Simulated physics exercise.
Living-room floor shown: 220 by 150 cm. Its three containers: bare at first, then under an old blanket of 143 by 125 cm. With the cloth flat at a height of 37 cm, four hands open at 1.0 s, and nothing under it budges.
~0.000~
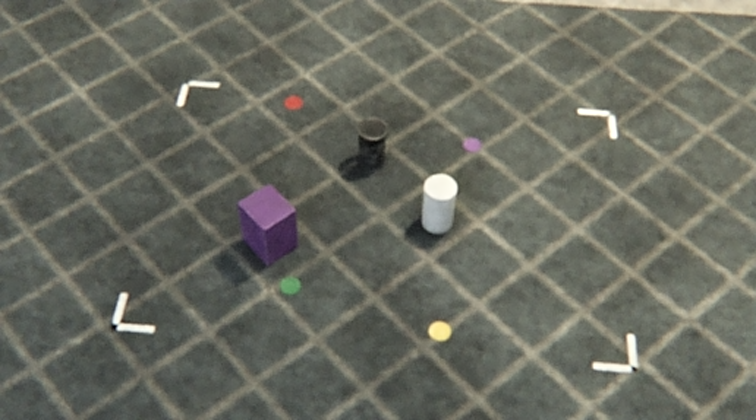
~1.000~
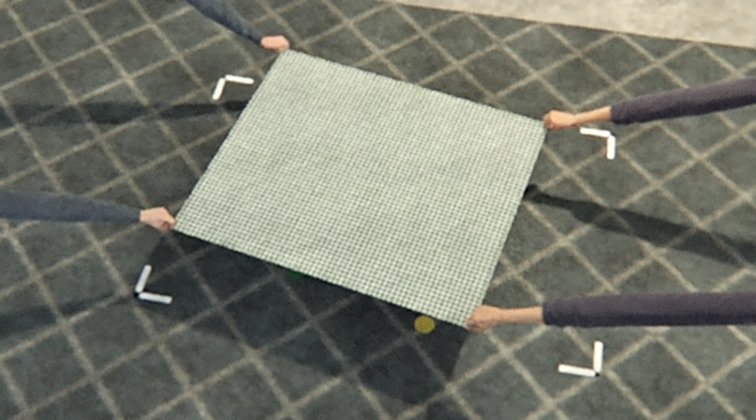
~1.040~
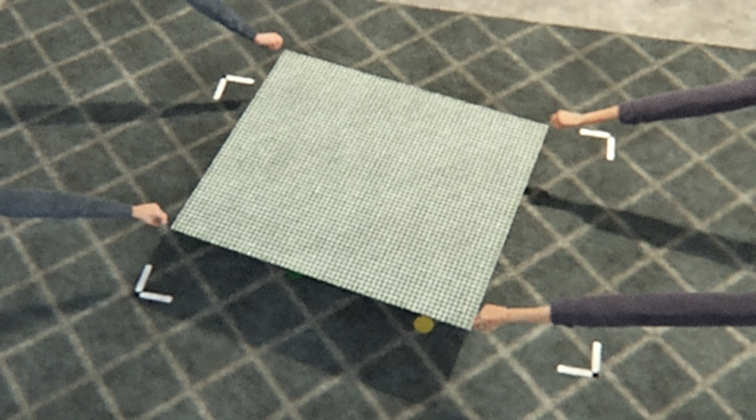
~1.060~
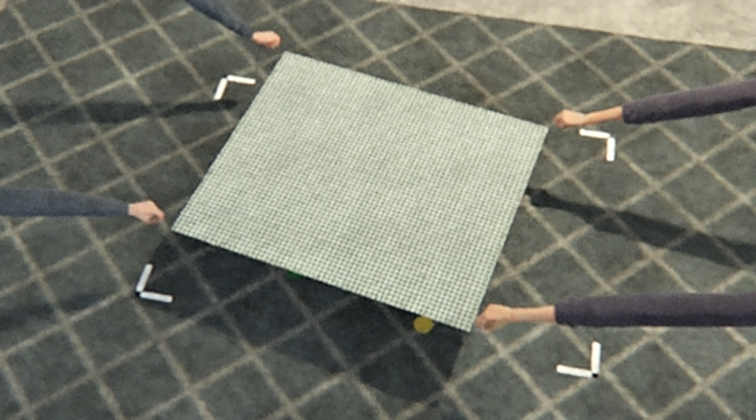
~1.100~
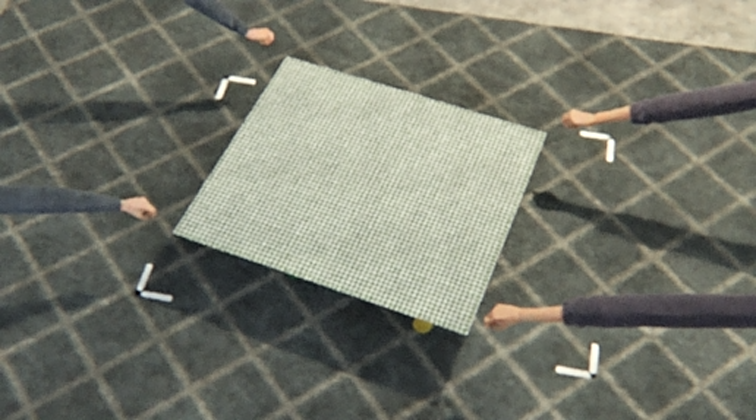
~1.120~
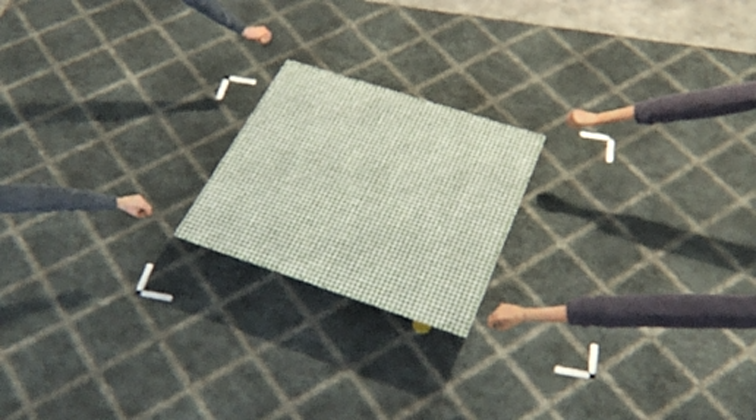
A dark living-room floor crossed by pale grid lines is seen from above at an angle, the view shifting slightly early on. A purple box at left, a black container near the middle and a white cylinder to its right stand among red, purple, green and yellow discs and white corner marks. Four hands hold a pale checked cloth flat above them, then open and draw back as it sinks slightly, still nearly flat.
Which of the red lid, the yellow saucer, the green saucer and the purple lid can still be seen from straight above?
Result: Red lid remains in the open, yellow saucer vanishes under it, green saucer gets covered, purple lid remains in the open.
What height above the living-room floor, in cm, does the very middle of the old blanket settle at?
Height: Approx. 26 cm.
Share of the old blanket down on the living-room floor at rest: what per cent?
Roughly 25 per cent.
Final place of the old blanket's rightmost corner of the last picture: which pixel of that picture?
(512, 177).
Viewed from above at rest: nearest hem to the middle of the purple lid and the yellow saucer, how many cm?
About 6 cm, 8 cm.
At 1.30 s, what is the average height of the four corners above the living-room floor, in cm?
I'd guess the corners are around 0 cm high then.
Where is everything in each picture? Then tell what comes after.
Red lid (293, 102); yellow saucer (440, 331); green saucer (290, 285); purple lid (472, 145); purple crate (267, 206), 27 cm tall; white tub (441, 187), 25 cm tall; black bin (373, 128), 23 cm tall, in the first picture.
Old blanket corners (170, 228) (284, 49) (548, 125) (471, 329); highest point 37 cm, lowest 37 cm, in the second picture.
Old blanket corners (171, 229) (285, 51); highest point 36 cm, lowest 36 cm, in the third picture.
Old blanket corners (172, 230) (286, 52); highest point 35 cm, lowest 35 cm, in the fourth picture.
Old blanket corners (173, 233) (287, 57); highest point 32 cm, lowest 32 cm, in the fifth picture.
Old blanket corners (174, 236) (288, 60) (545, 137) (466, 338); highest point 31 cm, lowest 30 cm, in the sixth picture.
At 1.3 s, 5 % of it is down, spanning 145 by 138 cm, above green saucer, yellow saucer.
At 1.5 s, 25 % of it is down, spanning 138 by 133 cm, above green saucer, yellow saucer.
At 1.6 s, 25 % of it is down, spanning 139 by 132 cm, above green saucer, yellow saucer.
At 1.8 s, 25 % of it is down, spanning 139 by 131 cm, above green saucer, yellow saucer.
At 3.3 s, 25 % of it is down, spanning 139 by 131 cm, above green saucer, yellow saucer.
